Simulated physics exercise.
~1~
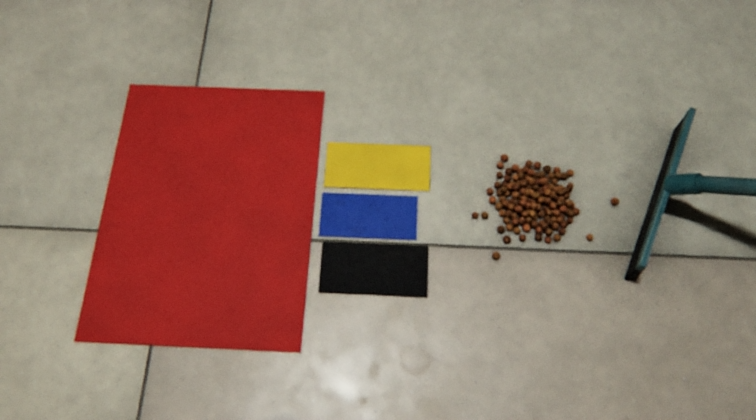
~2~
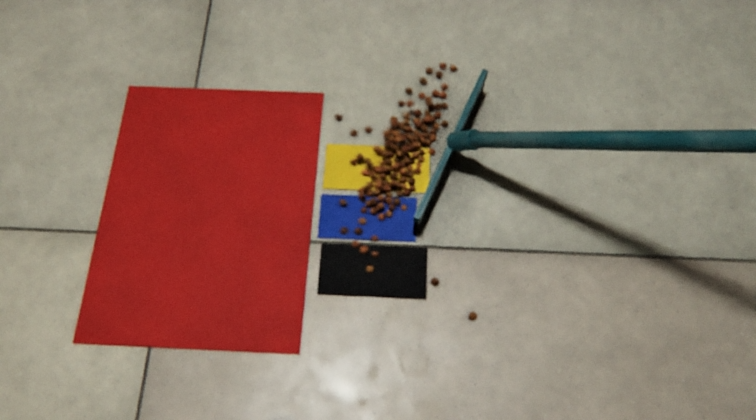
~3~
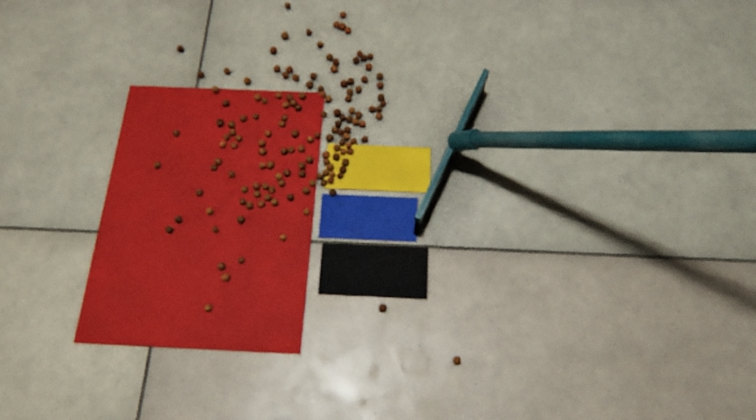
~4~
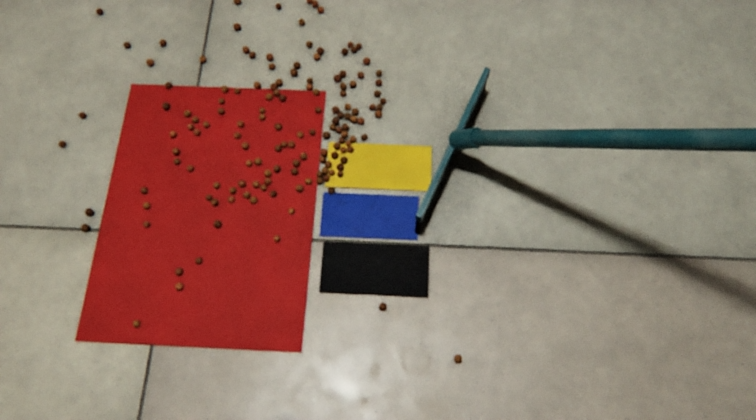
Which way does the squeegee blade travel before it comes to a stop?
The squeegee blade travels to the left, driving the brown balls ahead of it towards the red mat.
